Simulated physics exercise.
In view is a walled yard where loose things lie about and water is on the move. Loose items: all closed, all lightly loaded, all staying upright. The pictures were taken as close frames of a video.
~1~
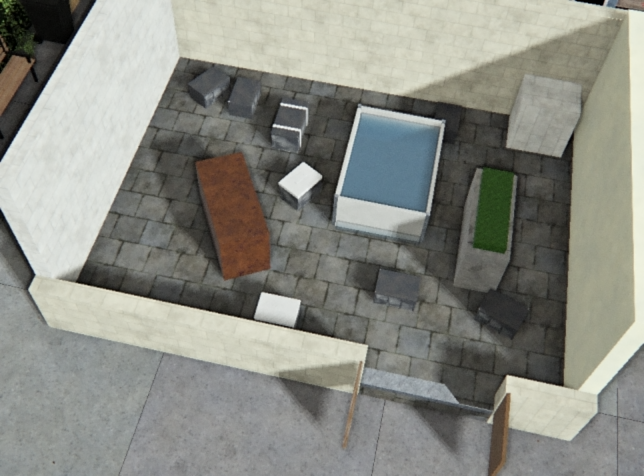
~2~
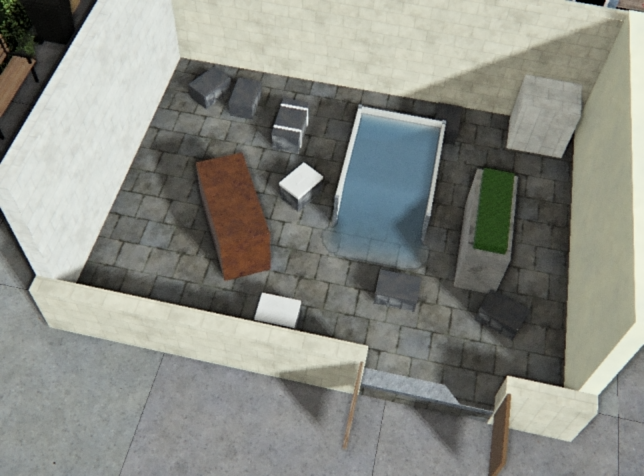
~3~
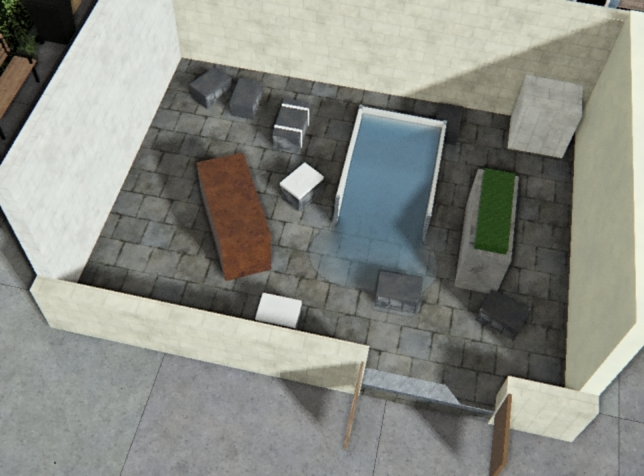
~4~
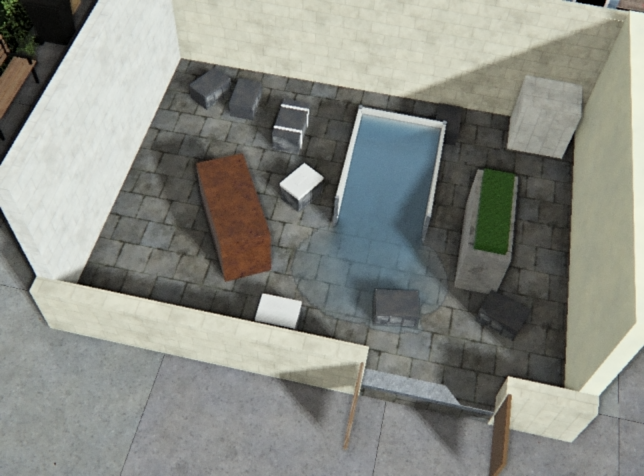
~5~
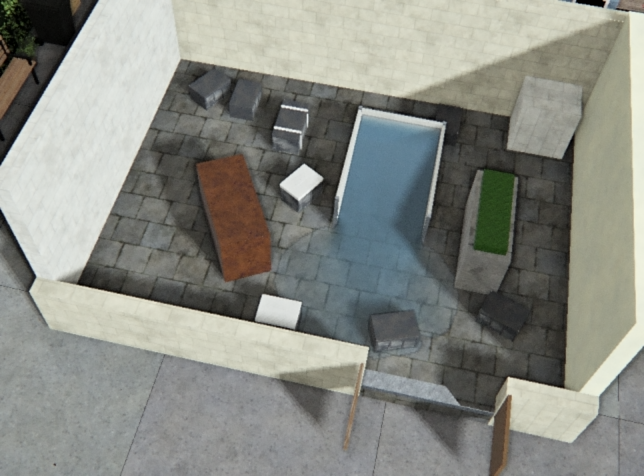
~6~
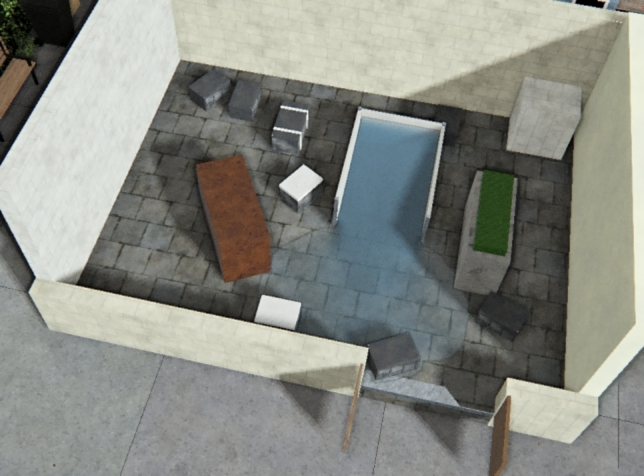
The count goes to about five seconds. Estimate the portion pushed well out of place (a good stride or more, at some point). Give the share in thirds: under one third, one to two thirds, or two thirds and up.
Under one third.
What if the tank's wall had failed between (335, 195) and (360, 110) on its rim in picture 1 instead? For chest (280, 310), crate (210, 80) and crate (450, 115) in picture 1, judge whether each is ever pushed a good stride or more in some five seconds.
The first: Fell short; the second: Went past that; the third: Fell short.
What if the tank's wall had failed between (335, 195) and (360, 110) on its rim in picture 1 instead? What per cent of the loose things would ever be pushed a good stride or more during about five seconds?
That works out to about 50 per cent of them.
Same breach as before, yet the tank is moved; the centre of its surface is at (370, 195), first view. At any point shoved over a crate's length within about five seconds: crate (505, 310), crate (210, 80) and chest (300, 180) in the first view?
Lab note - in sequence: Less than that; less than that; less than that.
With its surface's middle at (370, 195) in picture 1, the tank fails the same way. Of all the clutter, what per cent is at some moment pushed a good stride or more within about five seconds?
It comes to some 20 %.
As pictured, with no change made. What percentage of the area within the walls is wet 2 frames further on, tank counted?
I'd call it close to 25 per cent.
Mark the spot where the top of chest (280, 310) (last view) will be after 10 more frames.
Estimated position: Roughly (157, 290).
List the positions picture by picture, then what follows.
In the first frame, a crate at (398, 284) rests on the ground; a chest at (278, 309), on the bottom; 0 of 8 have shifted.
In the second frame, a crate at (399, 285), on the bottom; a chest at (278, 309) rests on the ground; 0 of 8 have shifted.
In the third frame, a crate at (399, 286) rests on the ground; a chest at (279, 309) rests on the ground; 0 of 8 have shifted.
In the fourth frame, a crate at (397, 302), on the bottom, close to its start; a chest at (279, 310) rests on the ground; 1 of 8 have shifted.
In the fifth frame, a crate at (395, 326), on the bottom, a stride from its start; a chest at (279, 310), on the bottom; 1 of 8 have shifted.
In the sixth frame, a crate at (393, 351) rests on the ground, a stride from its start; a chest at (278, 311), on the bottom; 1 of 8 have shifted.
A moment on, 1 of 8 are well off their spots; 1 afloat.
Next, 2 of 8 are well off their spots; 1 afloat.
Later, 2 of 8 are well off their spots; 1 afloat.
In the end, 2 of 8 are well off their spots, and 2 have been at some point; 1 afloat.
